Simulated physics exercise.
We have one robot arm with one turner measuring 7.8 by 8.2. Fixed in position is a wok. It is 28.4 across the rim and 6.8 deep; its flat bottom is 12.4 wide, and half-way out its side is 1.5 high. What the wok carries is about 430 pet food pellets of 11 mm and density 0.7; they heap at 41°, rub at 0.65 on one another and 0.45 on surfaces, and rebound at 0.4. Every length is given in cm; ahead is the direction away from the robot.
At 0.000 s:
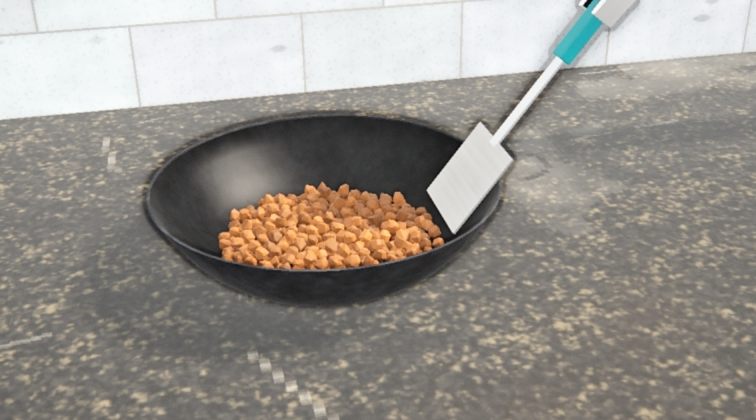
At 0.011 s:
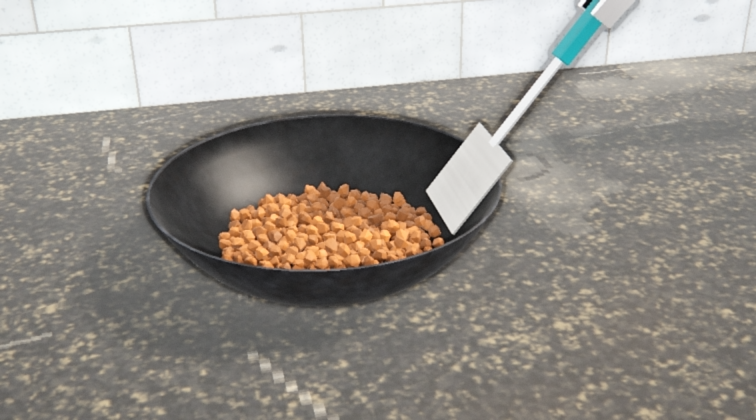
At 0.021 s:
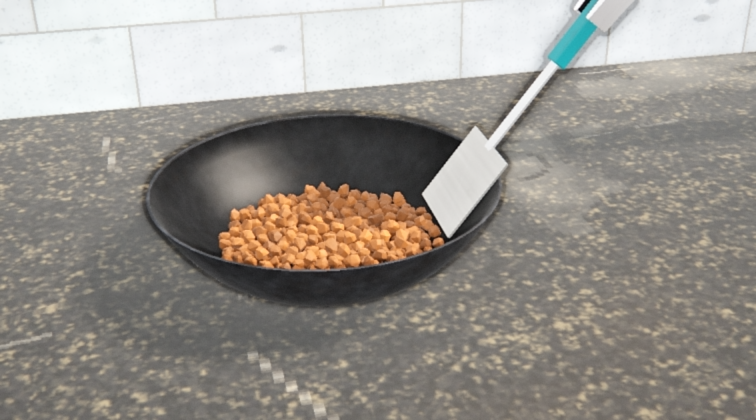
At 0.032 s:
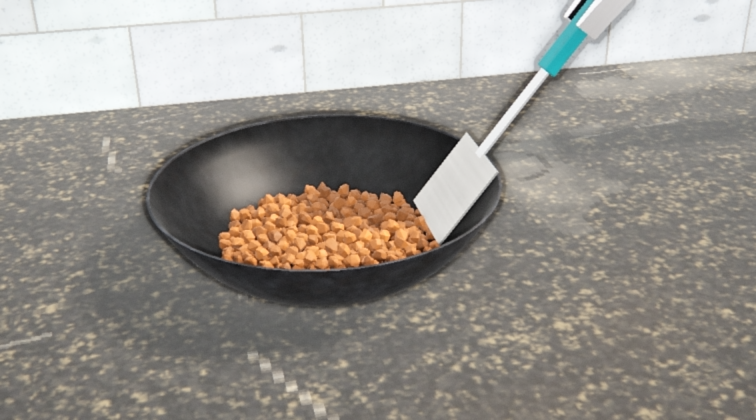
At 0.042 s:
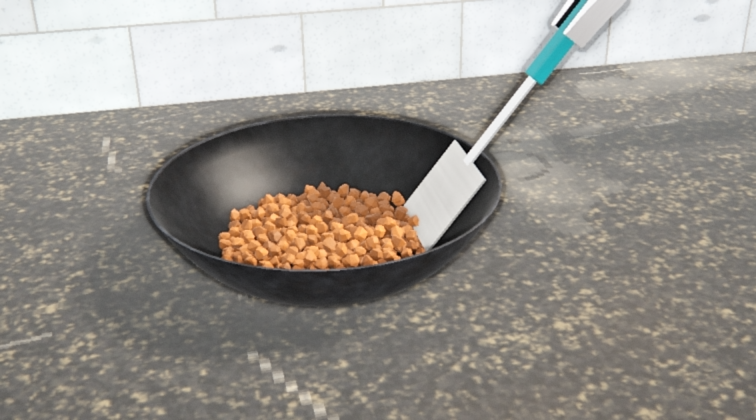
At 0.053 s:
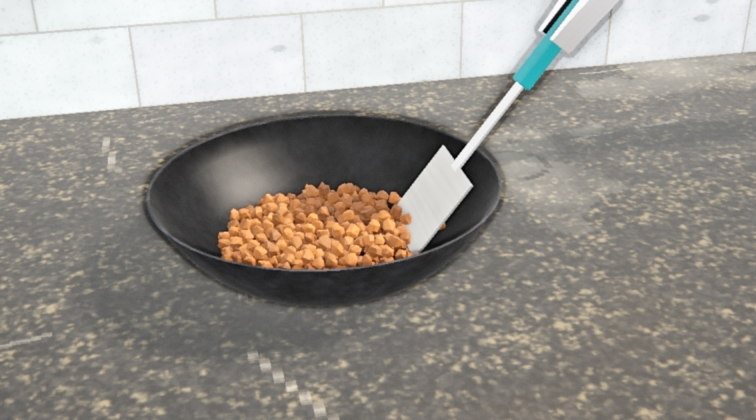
A black wok holding a heap of small orange-brown pieces sits on a speckled grey-brown countertop before a white tiled wall, seen from above at an angle. At the wok's right side, a pale flat turner with a teal-and-grey handle slants down from the upper right. The turner slides a short way left and slightly down, nudging the pieces at the heap's right edge, while the camera stays still.
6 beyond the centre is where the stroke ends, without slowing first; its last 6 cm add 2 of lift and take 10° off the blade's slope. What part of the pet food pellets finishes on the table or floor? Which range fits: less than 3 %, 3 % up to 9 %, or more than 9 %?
The range that fits is less than 3 %.
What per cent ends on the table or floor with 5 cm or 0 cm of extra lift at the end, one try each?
Roughly 5 % and then 0 %.
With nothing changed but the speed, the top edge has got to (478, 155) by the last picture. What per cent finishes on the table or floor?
My guess is around 0 percent.
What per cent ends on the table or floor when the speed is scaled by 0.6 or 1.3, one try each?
Roughly 0 % and roughly 5 %.
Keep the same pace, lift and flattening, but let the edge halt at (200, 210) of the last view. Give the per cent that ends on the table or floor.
The share ending on the table or floor is about 45 per cent.
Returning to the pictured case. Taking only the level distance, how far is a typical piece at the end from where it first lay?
Some 6 cm.
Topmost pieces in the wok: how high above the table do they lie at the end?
Top of the heap: Roughly 7.0 cm above the table top.
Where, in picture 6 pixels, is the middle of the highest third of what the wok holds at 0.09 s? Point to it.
(299, 220).
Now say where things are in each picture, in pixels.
In the first frame, turner top edge at (496, 140), sloping 52°; upper third of the load around (322, 233), from x 225 to 440, top at y 190; 431 in the wok.
In the second frame, turner top edge at (495, 141), sloping 52°; upper third of the load around (322, 233), from x 225 to 440, top at y 190.
In the third frame, turner top edge at (491, 145), sloping 52°; upper third of the load around (322, 233), from x 225 to 440, top at y 190.
In the fourth frame, turner top edge at (482, 152), sloping 52°; upper third of the load around (322, 232), from x 225 to 435, top at y 190.
In the fifth frame, turner top edge at (470, 159), sloping 52°; upper third of the load around (330, 232), from x 225 to 435, top at y 190.
In the sixth frame, turner top edge at (457, 165), sloping 52°; upper third of the load around (332, 227), from x 225 to 440, top at y 190; 431 in the wok.
By 0.09 s, sloping 52°, highest piece 6 above the table; 431 in the wok.
By 0.14 s, sloping 49°, highest piece 10 above the table; 431 in the wok.
By 0.36 s, sloping 42°, highest piece 7 above the table; 426 in the wok, 4 on the table or floor, 1 on the blade or in flight.
By 1.41 s, sloping 42°, highest piece 7 above the table; 426 in the wok, 5 on the table or floor.
Final count, 426 in the wok, 5 on the table or floor. That is 1 % on the table or floor.
